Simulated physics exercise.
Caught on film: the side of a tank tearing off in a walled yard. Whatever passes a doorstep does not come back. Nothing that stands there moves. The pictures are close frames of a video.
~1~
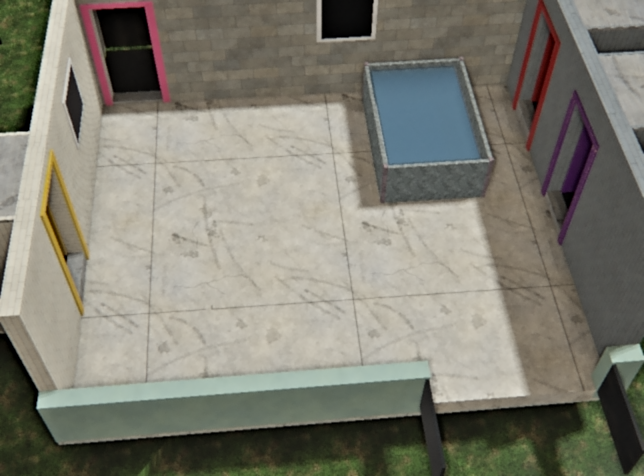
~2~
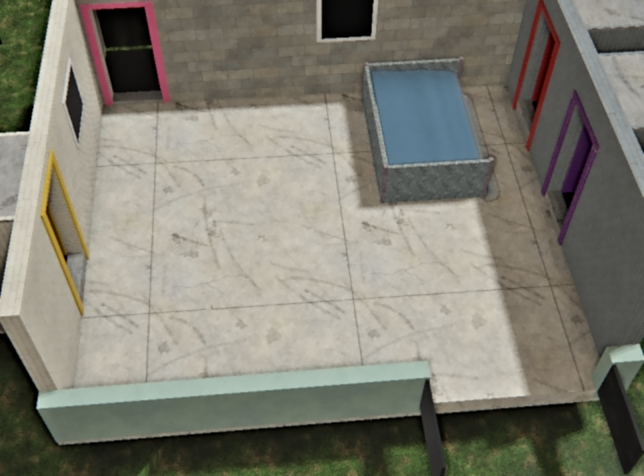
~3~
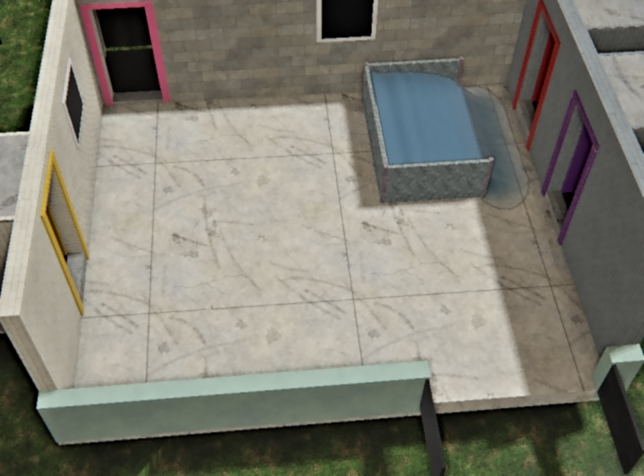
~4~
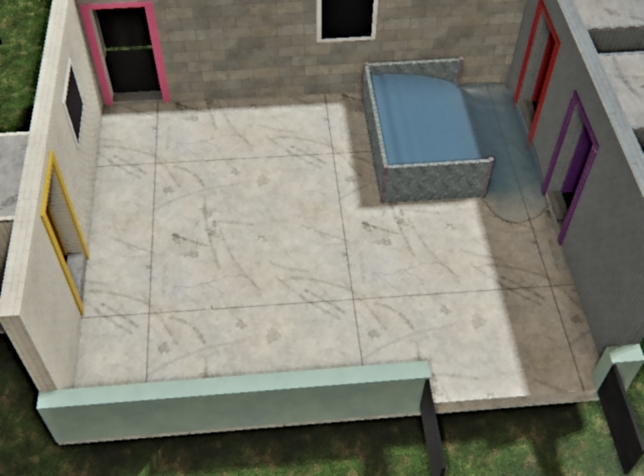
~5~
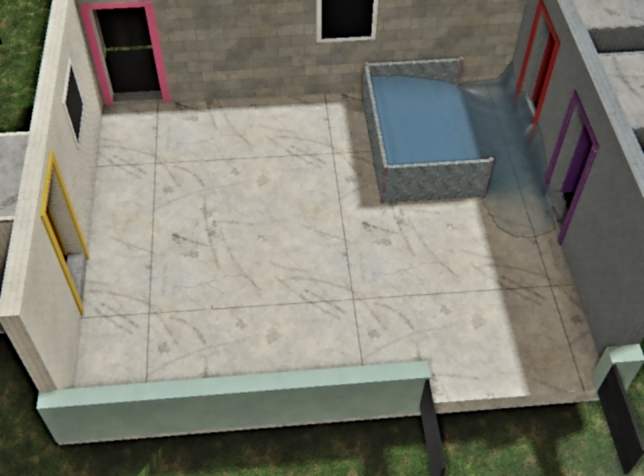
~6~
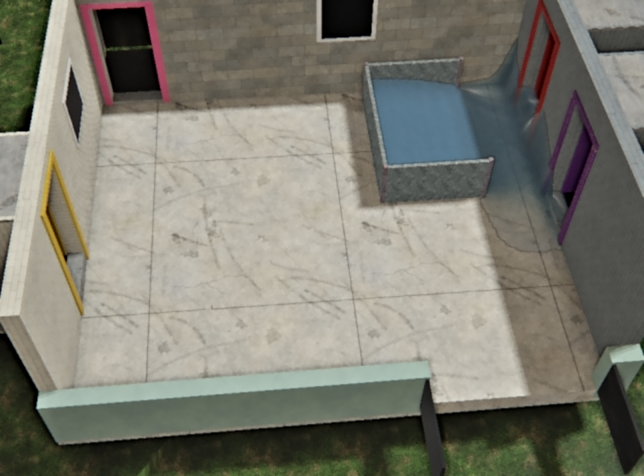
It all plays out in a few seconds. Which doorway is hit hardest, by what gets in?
The red doorway takes the most.
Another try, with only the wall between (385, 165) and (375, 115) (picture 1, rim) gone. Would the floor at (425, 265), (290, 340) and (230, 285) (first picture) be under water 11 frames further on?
One after the other: Free of water, flooded, flooded.
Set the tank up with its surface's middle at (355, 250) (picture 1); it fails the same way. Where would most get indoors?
It is the purple door.
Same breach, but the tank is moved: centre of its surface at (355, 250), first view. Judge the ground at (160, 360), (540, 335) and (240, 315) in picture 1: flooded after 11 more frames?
In that order: Free of water, wet, free of water.
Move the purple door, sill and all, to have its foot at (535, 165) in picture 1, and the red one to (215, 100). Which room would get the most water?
That is the one in purple.
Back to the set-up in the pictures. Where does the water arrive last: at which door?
It is the one in yellow.
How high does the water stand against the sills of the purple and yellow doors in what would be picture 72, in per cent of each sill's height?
Roughly 70 per cent, then 0 per cent.
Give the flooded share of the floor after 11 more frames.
Roughly 25 per cent.
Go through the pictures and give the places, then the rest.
In the first frame, the water tank at (425, 114) is whole and still.
In the second frame, water pours out at (468, 133) and has run to (493, 196).
In the third frame, the front is at (510, 203), out from the gap at (468, 134).
In the fourth frame, water pours out at (468, 135) and has run to (540, 207).
In the fifth frame, the front is at (553, 224), out from the gap at (468, 136).
In the sixth frame, water pours out at (468, 136) and has run to (561, 248).
A moment on, water covers 15 % of the floor; purple door some in, yellow door not reached, pink door not reached, red door a lot in.
Next, water covers 25 % of the floor; purple door some in, yellow door not reached, pink door not reached, red door a lot in.
Then, water covers 40 % of the floor; purple door some in, yellow door not reached, pink door wet at the sill, nothing in, red door a lot in.
Later, water covers 40 % of the floor; purple door a lot in, yellow door wet at the sill, nothing in, pink door wet at the sill, nothing in, red door a lot in.
In the end, water covers 60 % of the floor; purple door a lot in, yellow door wet at the sill, nothing in, pink door wet at the sill, nothing in, red door a lot in; the red door has let in the most.
